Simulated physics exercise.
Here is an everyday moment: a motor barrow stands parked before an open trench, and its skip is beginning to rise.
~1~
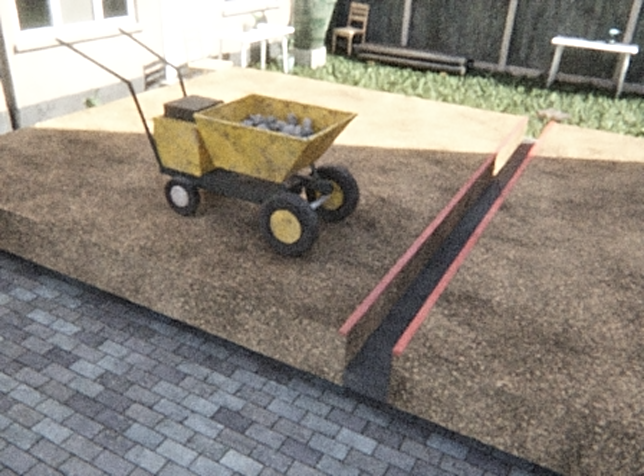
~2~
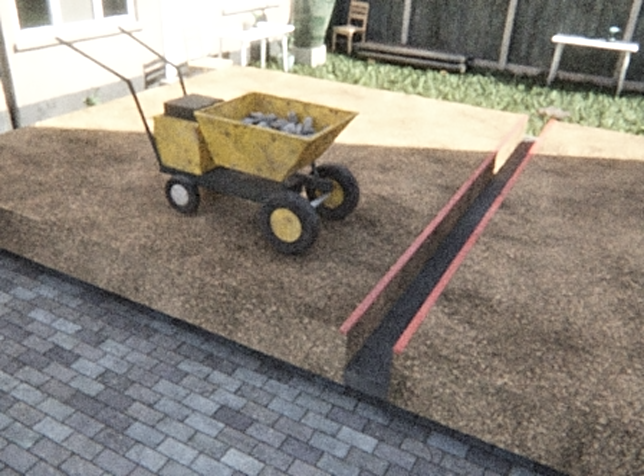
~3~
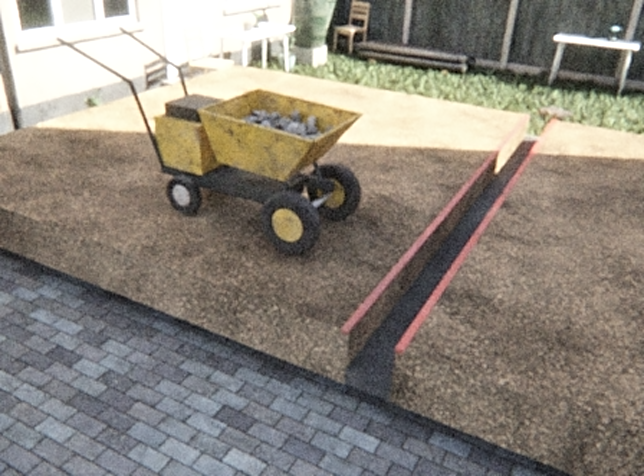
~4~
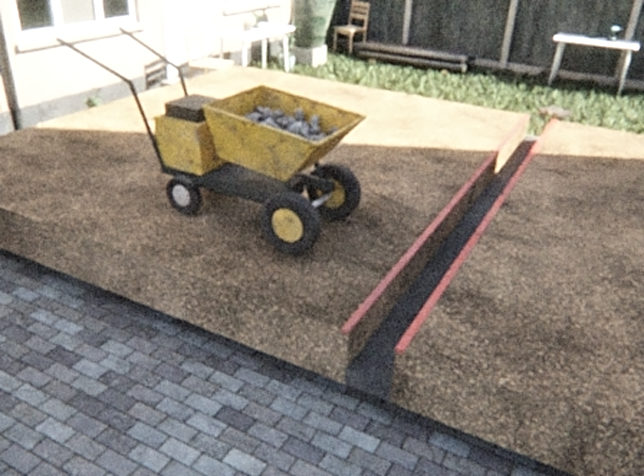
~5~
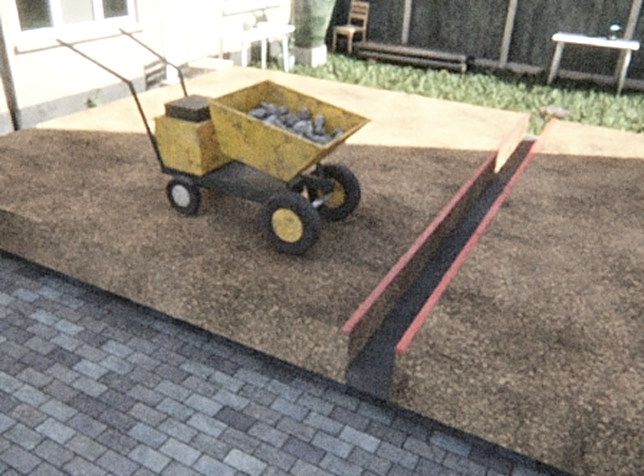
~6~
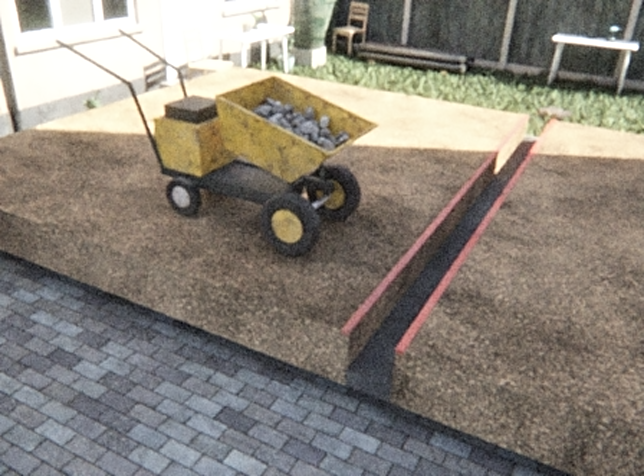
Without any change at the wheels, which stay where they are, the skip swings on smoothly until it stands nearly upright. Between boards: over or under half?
Over half.
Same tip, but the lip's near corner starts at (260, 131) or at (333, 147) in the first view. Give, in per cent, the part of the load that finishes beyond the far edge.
That comes to some 0 in a hundred for the first try and some 30 in a hundred for the second.
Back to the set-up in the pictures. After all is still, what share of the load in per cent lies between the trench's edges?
About 90 per cent.
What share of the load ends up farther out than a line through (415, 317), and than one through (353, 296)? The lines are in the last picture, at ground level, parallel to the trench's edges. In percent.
Respectively 0 and 100 %.
Shortly afterwards, skip tipped steeply; the whole lot in the skip.
Next, skip tipped steeply; all but a few in the skip; only a few short of the trench; only a few in or heaped over the trench; only a few falling.
Some moments later, skip tipped right over; near a third in the skip; a little short of the trench; near half in or heaped over the trench; only a few beyond it; only a few falling.
In the end, skip tipped right over; only a few in the skip; a little short of the trench; all but a few in or heaped over the trench; only a few beyond it.
